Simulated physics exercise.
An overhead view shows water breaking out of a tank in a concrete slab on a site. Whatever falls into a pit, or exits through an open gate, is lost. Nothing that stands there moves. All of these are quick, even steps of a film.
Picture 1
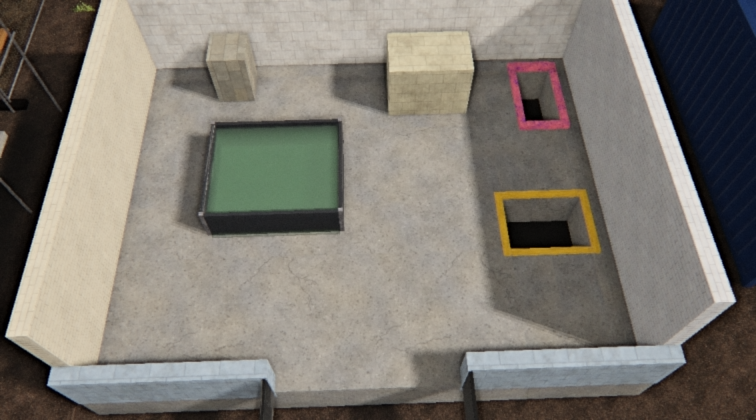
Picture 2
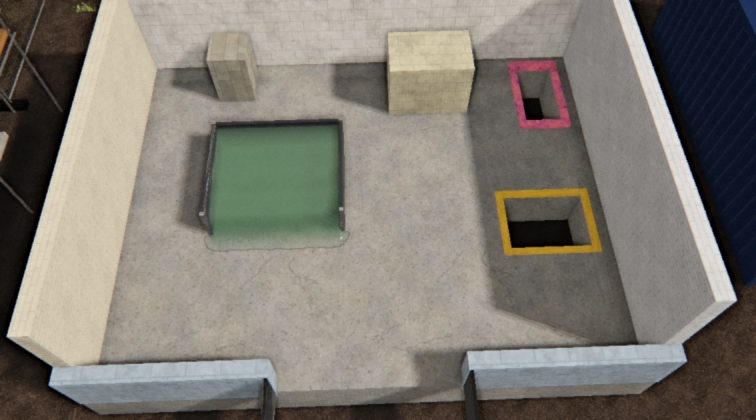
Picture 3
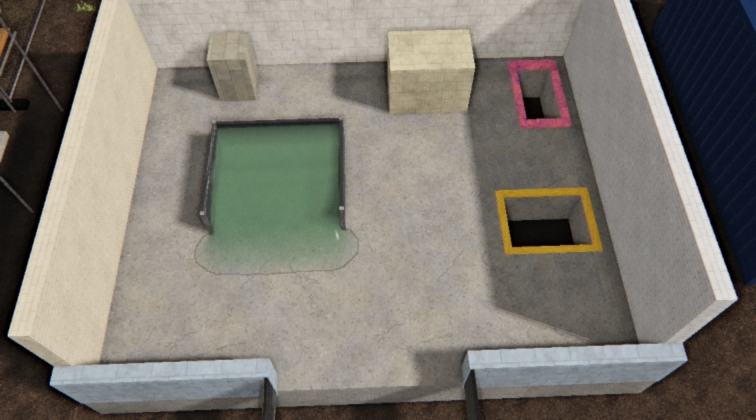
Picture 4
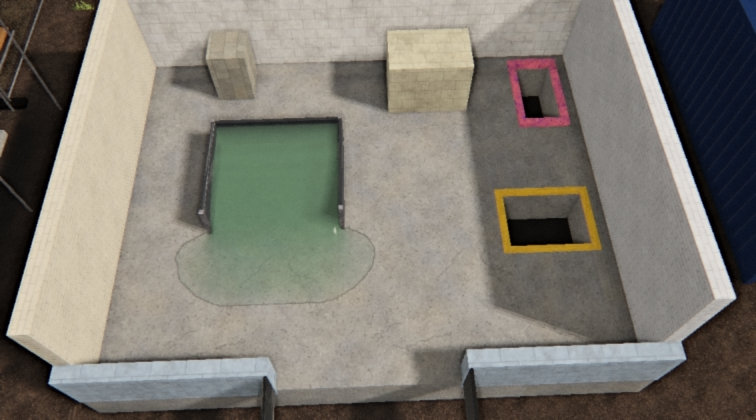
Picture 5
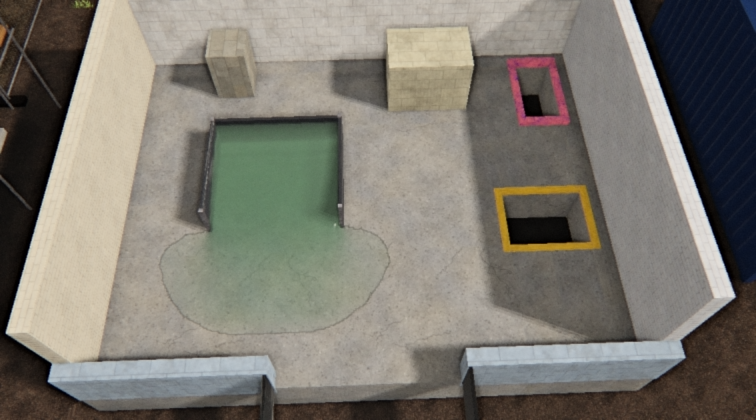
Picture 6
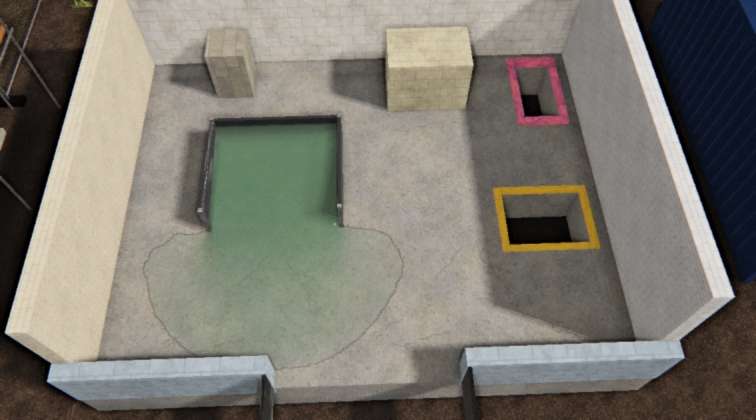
Green water poured out of a square tank after its front side opened, spreading across the concrete floor in a widening, rounded pool that reached near the low front wall on the left.
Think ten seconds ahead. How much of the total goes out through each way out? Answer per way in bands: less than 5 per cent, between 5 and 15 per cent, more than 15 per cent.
Going out through each: The gate, more than 15 per cent; the pink pit, less than 5 per cent; the yellow pit, less than 5 per cent.
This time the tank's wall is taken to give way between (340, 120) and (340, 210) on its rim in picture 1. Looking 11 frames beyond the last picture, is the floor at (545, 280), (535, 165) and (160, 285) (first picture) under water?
The first would be drenched, the second drenched and the third still unwetted.
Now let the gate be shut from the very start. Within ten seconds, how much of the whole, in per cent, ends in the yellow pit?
Yellow 25 %.
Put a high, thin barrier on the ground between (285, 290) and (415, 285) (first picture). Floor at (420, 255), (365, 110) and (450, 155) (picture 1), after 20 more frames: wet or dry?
Swamped, untouched, swamped.
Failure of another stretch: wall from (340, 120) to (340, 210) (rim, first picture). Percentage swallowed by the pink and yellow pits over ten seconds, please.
Shares: Pink at 6 percent, yellow at 45 percent.
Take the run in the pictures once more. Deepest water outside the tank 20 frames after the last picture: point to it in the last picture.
Close to (107, 377).
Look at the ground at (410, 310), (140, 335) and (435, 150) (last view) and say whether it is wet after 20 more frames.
Listed points: Inundated / inundated / unwetted.
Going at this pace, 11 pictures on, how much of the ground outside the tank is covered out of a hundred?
I'd put it at roughly 30 per cent.
A moment on, water covers 25 % of the floor; the gate 4 %, the pink pit 0 %, the yellow pit 0 %.
Next, water covers 30 % of the floor; the gate 15 %, the pink pit 0 %, the yellow pit 0 %.
Then, water covers 35 % of the floor; the gate 29 %, the pink pit 0 %, the yellow pit 0 %.
Later, water covers 50 % of the floor; the gate 39 %, the pink pit 0 %, the yellow pit 0 %.
In the end, water covers 70 % of the floor; the gate 45 %, the pink pit 0 %, the yellow pit 2 %.
